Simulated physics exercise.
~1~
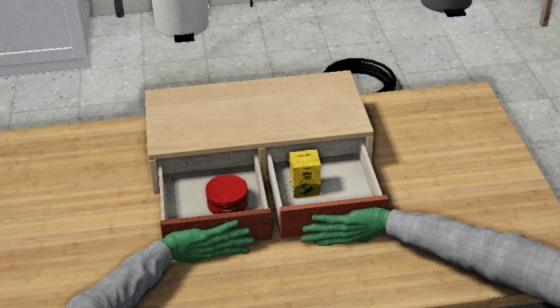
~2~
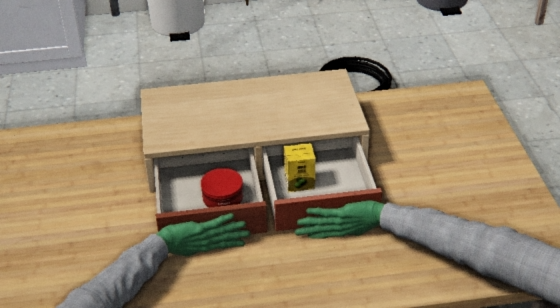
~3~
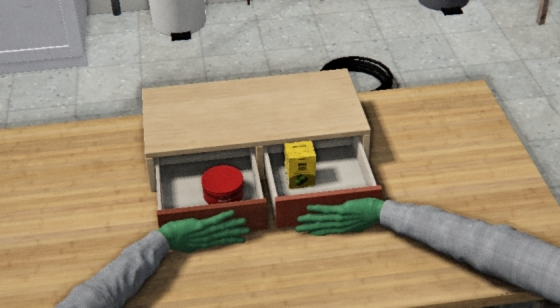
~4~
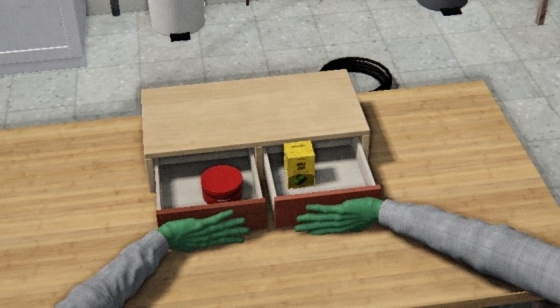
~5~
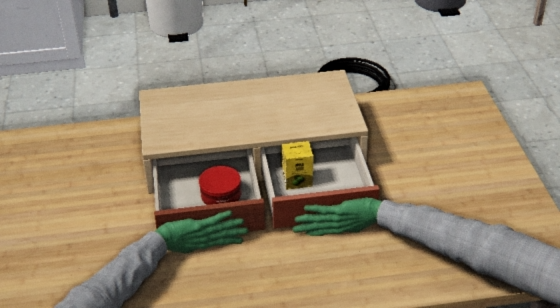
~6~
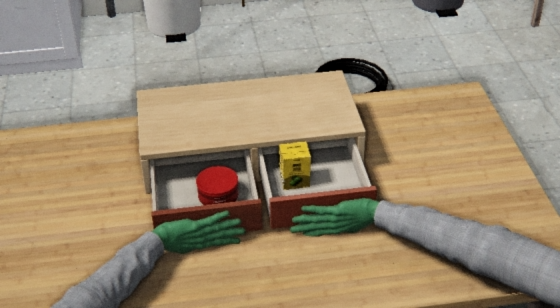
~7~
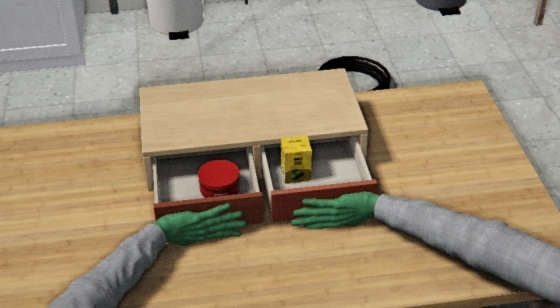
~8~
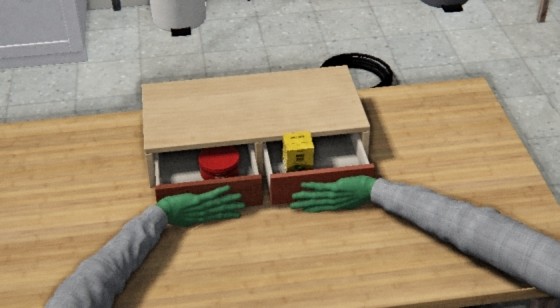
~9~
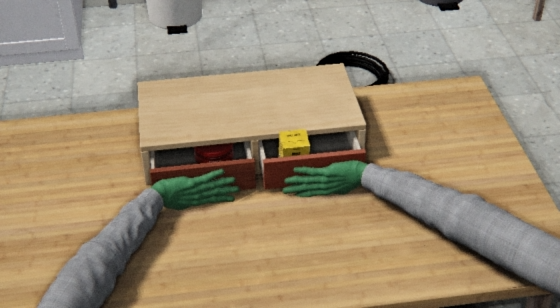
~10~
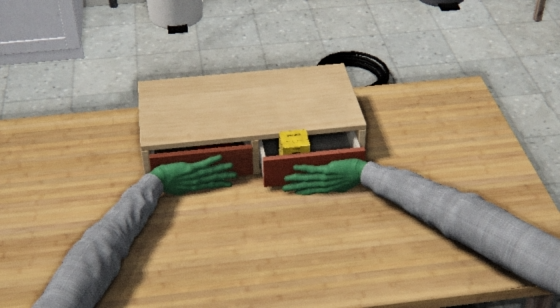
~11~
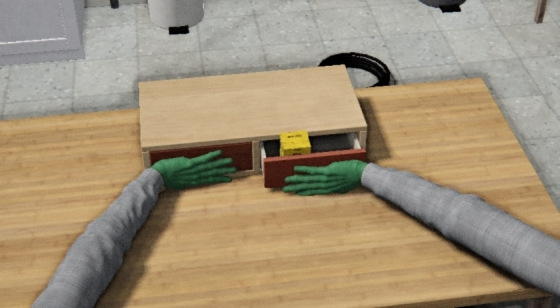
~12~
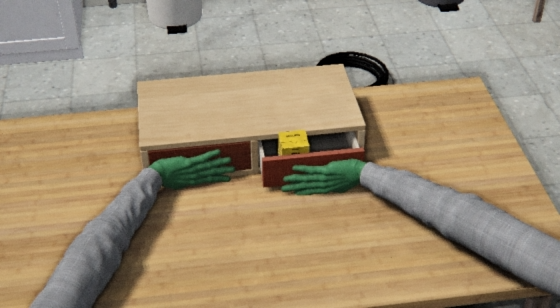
The footage shows two green-gloved hands pushing in the open drawers of a small wooden chest, one holding a red tub and the other an upright yellow carton. The left drawer closes with the tub inside, while the right drawer stops partway, the carton still showing.
